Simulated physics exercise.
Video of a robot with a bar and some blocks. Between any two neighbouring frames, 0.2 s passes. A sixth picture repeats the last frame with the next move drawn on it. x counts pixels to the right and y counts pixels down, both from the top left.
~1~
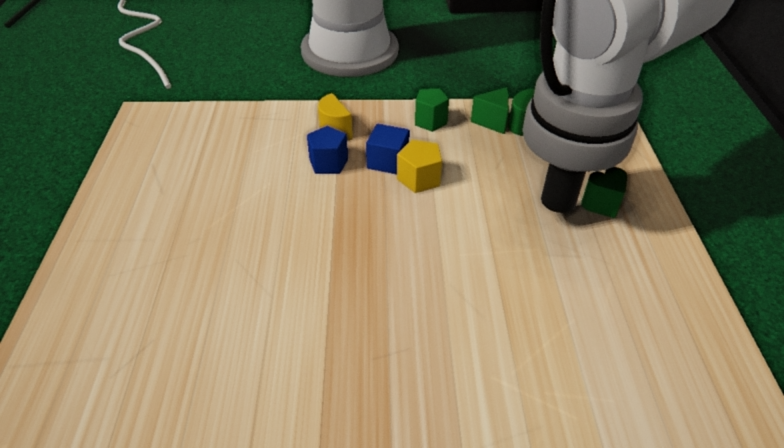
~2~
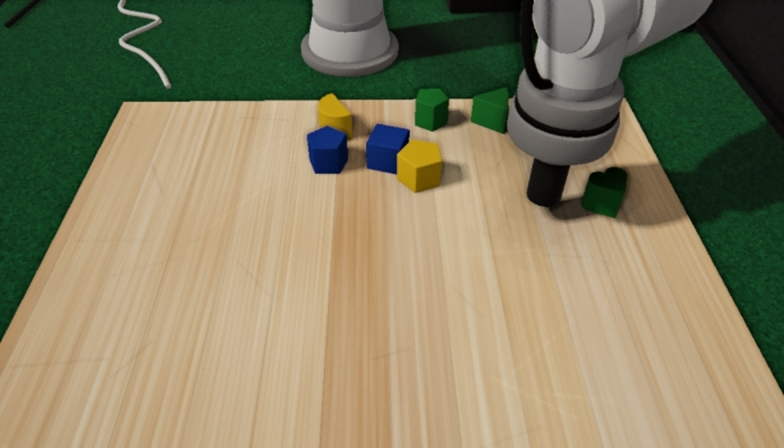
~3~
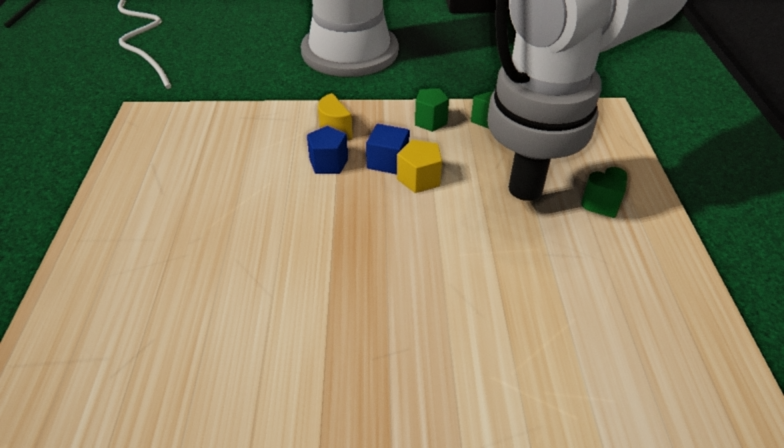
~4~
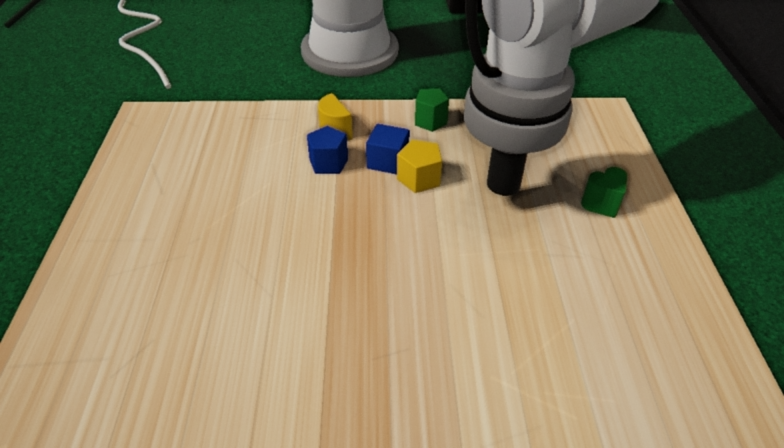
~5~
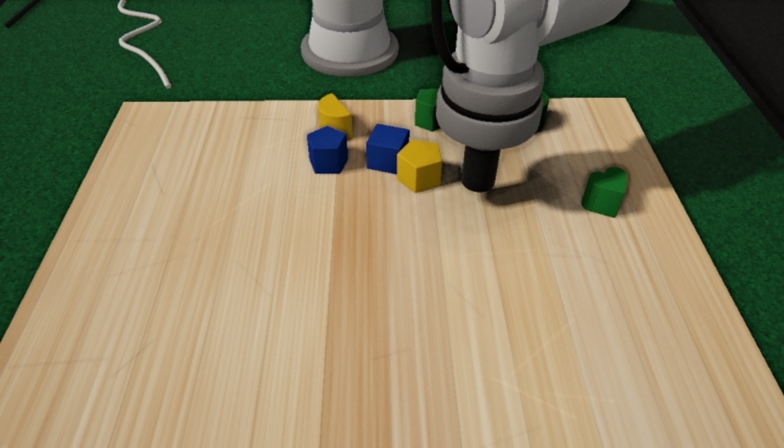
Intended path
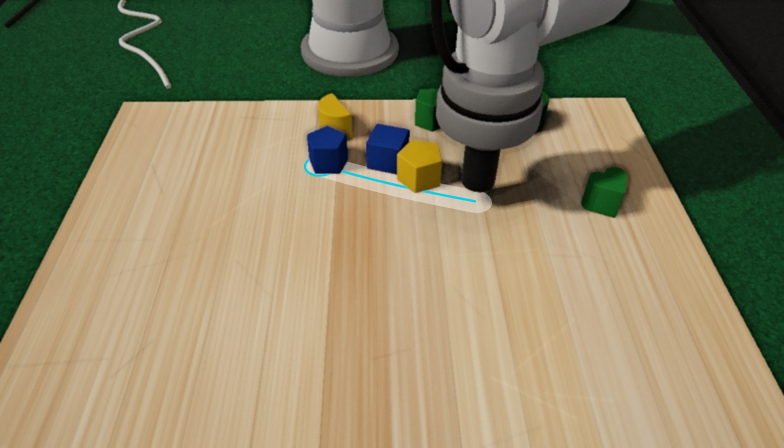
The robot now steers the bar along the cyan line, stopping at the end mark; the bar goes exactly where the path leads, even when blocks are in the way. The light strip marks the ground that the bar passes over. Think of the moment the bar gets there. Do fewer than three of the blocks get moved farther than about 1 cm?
Answer: No.
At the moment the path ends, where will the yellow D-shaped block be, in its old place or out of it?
It shifts.
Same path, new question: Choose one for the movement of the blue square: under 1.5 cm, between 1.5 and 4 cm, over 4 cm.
Ends over 4 cm away.
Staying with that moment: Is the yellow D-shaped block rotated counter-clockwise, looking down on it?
Yes, it checks out.
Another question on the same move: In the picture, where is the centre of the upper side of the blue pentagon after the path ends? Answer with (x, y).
About (297, 125).
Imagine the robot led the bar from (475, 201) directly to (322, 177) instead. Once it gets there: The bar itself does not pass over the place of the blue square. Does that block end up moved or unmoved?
Once the path is done, it is somewhere new.
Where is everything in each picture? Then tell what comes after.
In the first picture, tip of the bar at (558, 202), middles of tops, blue pentagon at (326, 137), yellow D-shaped block at (333, 106), blue square at (388, 135), yellow pentagon at (421, 152).
In the second picture, bar at (544, 196), nothing pushed.
In the third picture, bar at (525, 190), nothing pushed.
In the fourth picture, bar at (503, 185), nothing pushed.
In the fifth picture, bar at (478, 182), blue pentagon at (326, 137), yellow D-shaped block at (333, 106), blue square at (388, 135), yellow pentagon at (421, 152).
The line goes from (475, 201) through (421, 191) and (369, 179) to (321, 166).
The first path, step by step. One third of the way, bar at (421, 171); blue square at (375, 128), turned 15° clockwise; yellow pentagon at (403, 144).
Two thirds of the way, bar at (368, 159); yellow D-shaped block at (328, 101), turned 25° anticlockwise; blue square at (362, 112), turned 40° clockwise; yellow pentagon at (378, 131), turned 25° clockwise.
At the end, bar at (319, 146); blue pentagon at (297, 125), turned 35° clockwise; yellow D-shaped block at (327, 99), turned 35° anticlockwise; blue square at (362, 110), turned 45° clockwise; yellow pentagon at (376, 130), turned 35° clockwise.
